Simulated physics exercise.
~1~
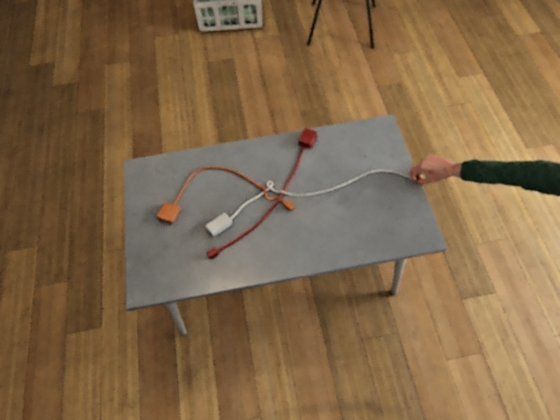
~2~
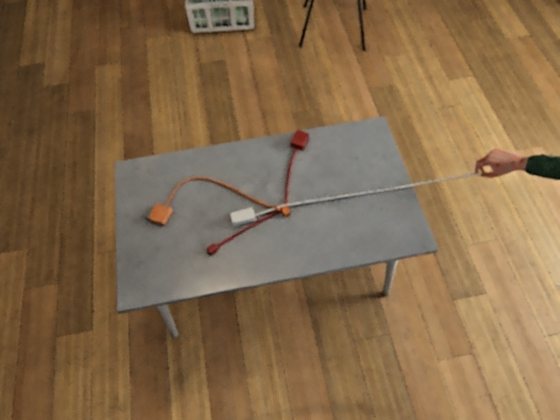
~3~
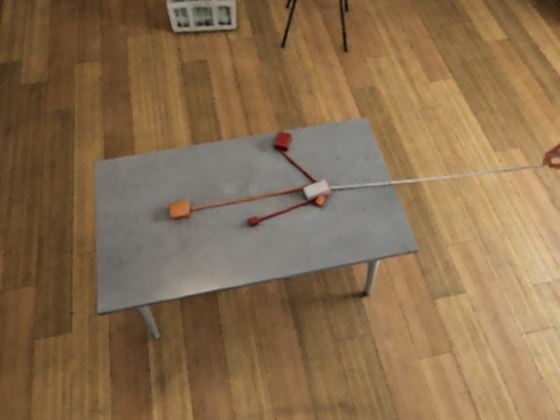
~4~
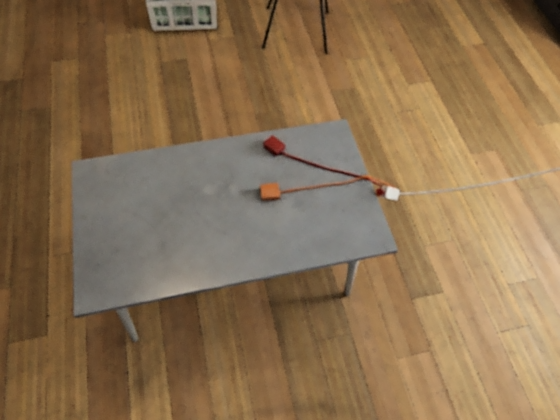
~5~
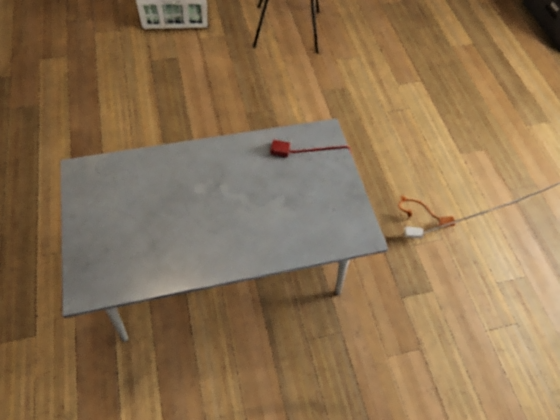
A hand pulled a white cord off the right side of a gray table, dragging the tangled orange and red cords along until the white and orange ones dropped to the wooden floor, leaving a red charger on top with its cord over the edge.
